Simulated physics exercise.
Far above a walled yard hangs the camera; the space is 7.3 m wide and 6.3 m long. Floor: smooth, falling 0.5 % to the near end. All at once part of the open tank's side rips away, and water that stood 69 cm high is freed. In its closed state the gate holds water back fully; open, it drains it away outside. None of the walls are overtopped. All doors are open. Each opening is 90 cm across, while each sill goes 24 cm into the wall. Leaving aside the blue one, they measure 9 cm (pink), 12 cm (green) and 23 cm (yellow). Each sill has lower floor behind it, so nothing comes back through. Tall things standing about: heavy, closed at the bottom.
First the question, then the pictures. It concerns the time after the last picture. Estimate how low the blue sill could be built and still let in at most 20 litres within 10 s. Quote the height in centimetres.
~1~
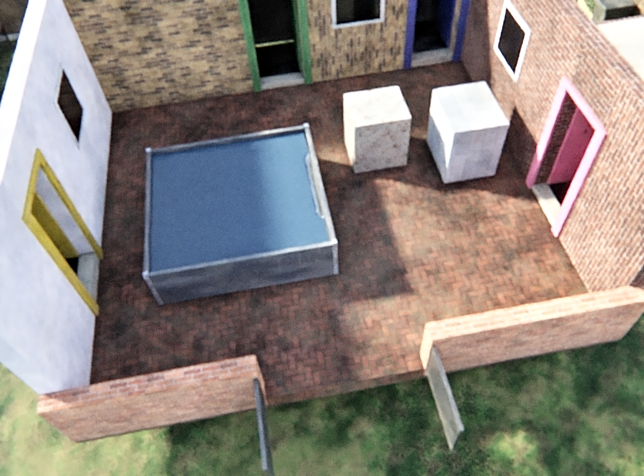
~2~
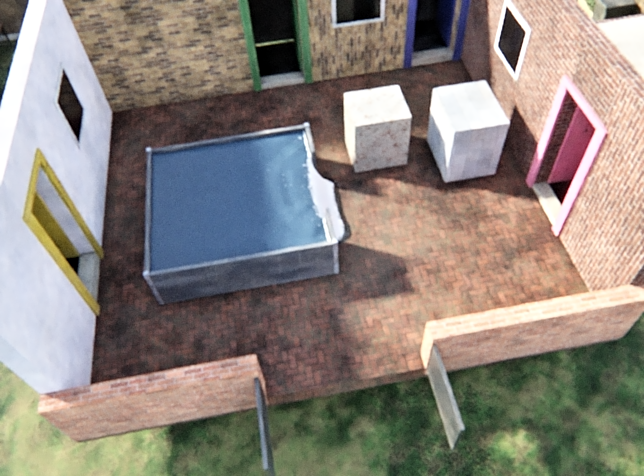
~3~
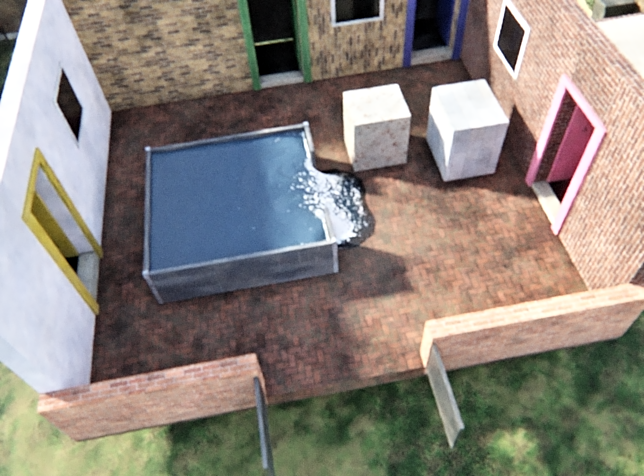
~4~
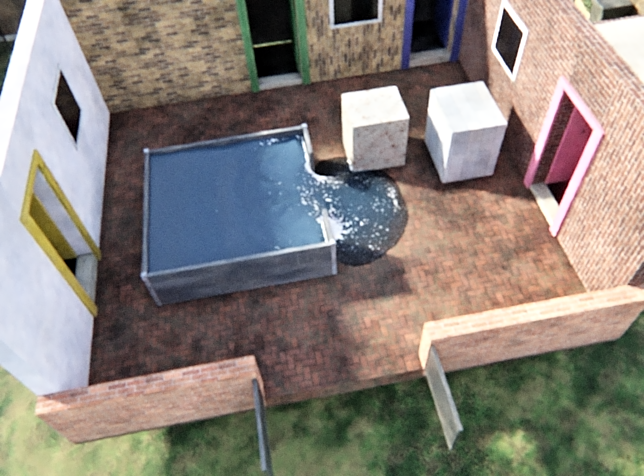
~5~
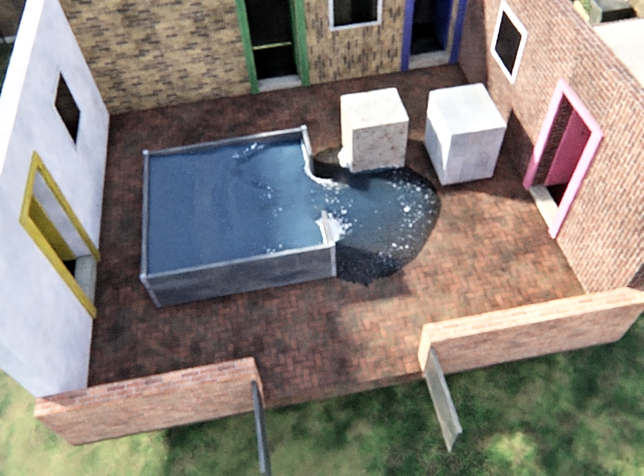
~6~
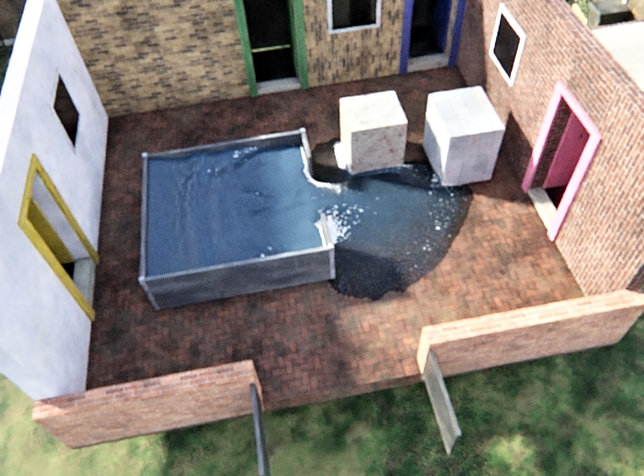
I would say 8 cm or so.
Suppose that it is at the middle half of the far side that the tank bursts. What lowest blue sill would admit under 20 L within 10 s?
Then it needs around 15 cm.
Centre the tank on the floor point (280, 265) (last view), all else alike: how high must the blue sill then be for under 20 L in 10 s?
Near 16 cm.
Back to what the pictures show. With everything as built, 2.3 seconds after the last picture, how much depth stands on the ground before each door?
Lab note, cm: Pink 27; green 7; blue 9; yellow 0.
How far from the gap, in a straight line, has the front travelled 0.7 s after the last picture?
Reach: Approx. 3.8 m.
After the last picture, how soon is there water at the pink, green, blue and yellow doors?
Times: Pink 0.4 s, green 1.3 s, blue 1.6 s, yellow 5.5 s.
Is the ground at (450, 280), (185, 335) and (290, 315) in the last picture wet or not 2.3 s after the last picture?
Listed order - soaked through, unwetted, unwetted.
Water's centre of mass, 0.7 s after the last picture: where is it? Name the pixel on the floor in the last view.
My guess is close to (275, 225).
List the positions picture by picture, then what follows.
The first frame shows still water, 69 cm deep, in the open tank at (235, 196); the blue door at (437, 21) is dry.
In the second frame, water pours out at (320, 202) and has run 0.3 m, to (345, 235); about 7 cm deep outside, 69 cm at the back.
In the third frame, the front is at (371, 221), 0.8 m from the gap at (319, 202); 1.0 m2 of floor is wet, 69 cm left at the back.
In the fourth frame, water pours out at (318, 204) and has run 1.4 m, to (404, 214); about 8 cm deep outside, 69 cm at the back.
In the fifth frame, water pours out at (317, 205) and has run 2.0 m, to (436, 205); about 7 cm deep outside, 69 cm at the back.
In the sixth frame, water pours out at (316, 207) and has run 2.6 m, to (467, 191); about 7 cm deep outside, 69 cm at the back; the blue door at (432, 26), 4.6 m from the gap, is still 2.8 m from the nearest water.
Then, 0.7 s after the last picture water covers 30 % of the floor, deepest (49 cm) near (427, 171); it has not reached the blue door.
Then, 2.3 s after the last picture water covers 45 % of the floor, deepest (45 cm) near (594, 323); 9 cm at the blue door, 0 litres in over its 16 cm sill.
Then, 9.3 s after the last picture water covers 100 % of the floor, deepest (15 cm) near (594, 323); 9 cm at the blue door, 0 litres in over its 16 cm sill.
At the blue door as built, the water peaked near 13 cm, 3.3 s after the last picture.
Run again over the same 10 s with other heights there, 29 litres in over 7 cm, 10 litres over 9.5 cm. The limit of 20 litres is kept from about 8 cm up.
